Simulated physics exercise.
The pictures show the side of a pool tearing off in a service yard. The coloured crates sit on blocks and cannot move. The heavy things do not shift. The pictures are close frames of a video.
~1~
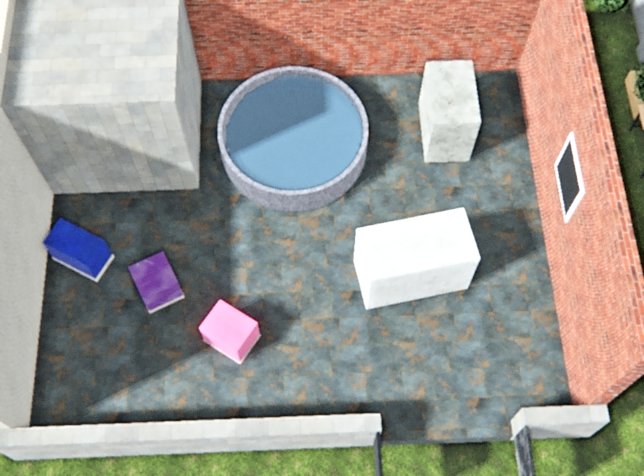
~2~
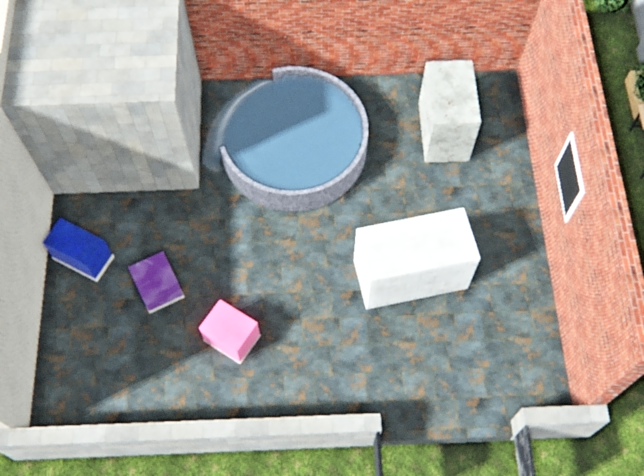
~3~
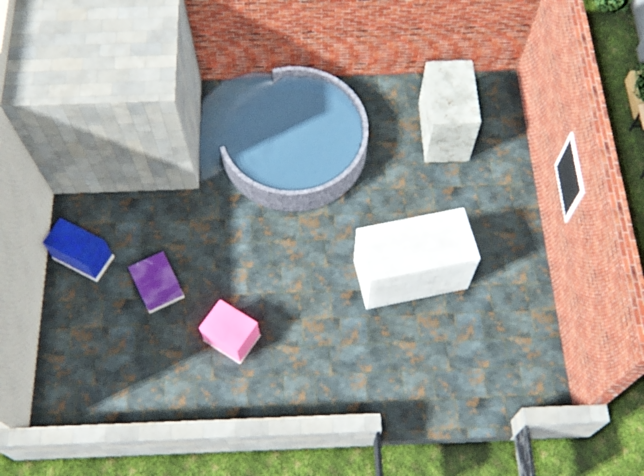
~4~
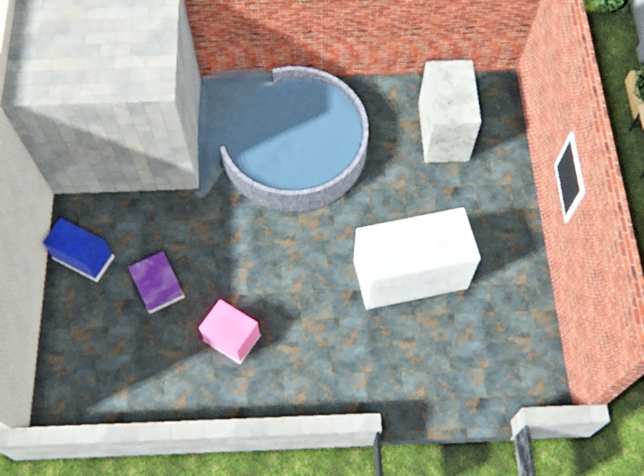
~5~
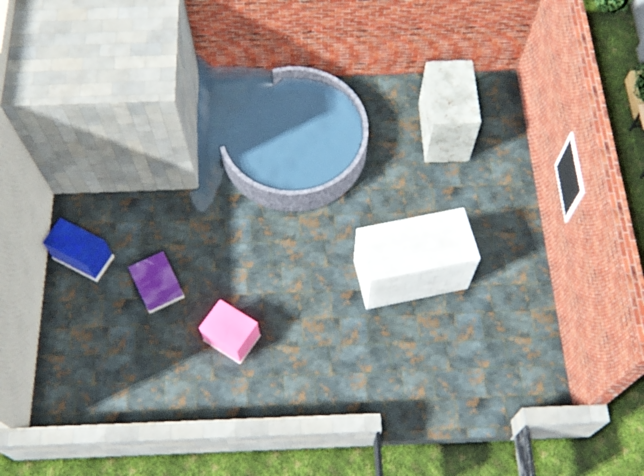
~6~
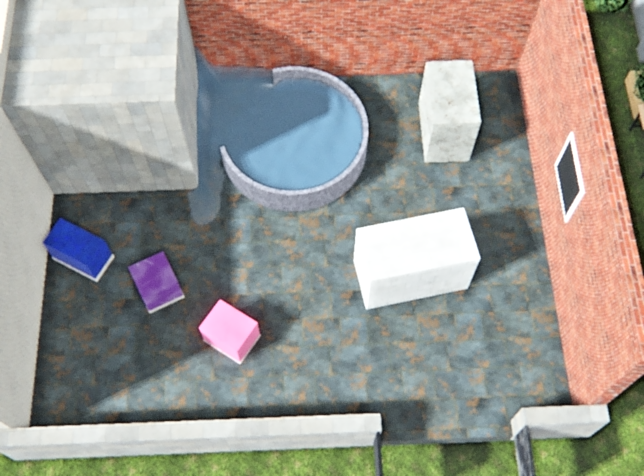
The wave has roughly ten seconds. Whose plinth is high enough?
The pink crate gets wet; the purple crate gets wet; the blue crate stays dry.
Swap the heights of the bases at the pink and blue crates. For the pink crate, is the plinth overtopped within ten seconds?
Then: The pink one is topped.
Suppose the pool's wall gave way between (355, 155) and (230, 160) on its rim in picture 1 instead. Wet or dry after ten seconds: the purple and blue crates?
One by one: Purple crate is topped, blue crate is soaked.
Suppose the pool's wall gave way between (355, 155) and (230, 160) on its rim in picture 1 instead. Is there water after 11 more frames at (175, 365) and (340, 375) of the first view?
One after the other: Awash, flooded.
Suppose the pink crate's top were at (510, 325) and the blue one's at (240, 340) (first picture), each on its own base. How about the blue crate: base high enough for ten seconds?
One by one: The blue crate gets wet.
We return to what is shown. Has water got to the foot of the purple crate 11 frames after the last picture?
My reading: Purple: Already wet.
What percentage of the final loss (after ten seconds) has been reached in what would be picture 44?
Close to 35 %.
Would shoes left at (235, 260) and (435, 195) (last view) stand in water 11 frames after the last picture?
In that order: Flooded, clear.
A moment on, water covers 10 % of the floor; the pink crate not reached, the purple crate not reached, the blue crate not reached.
Next, water covers 20 % of the floor; the pink crate water round its plinth, the purple crate water round its plinth, the blue crate not reached.
Then, water covers 40 % of the floor; the pink crate water round its plinth, the purple crate water round its plinth, the blue crate water round its plinth.
Later, water covers 65 % of the floor; the pink crate water round its plinth, the purple crate water round its plinth, the blue crate water round its plinth.
In the end, water covers 90 % of the floor; the pink crate was topped, the purple crate was topped, the blue crate stayed above the water.
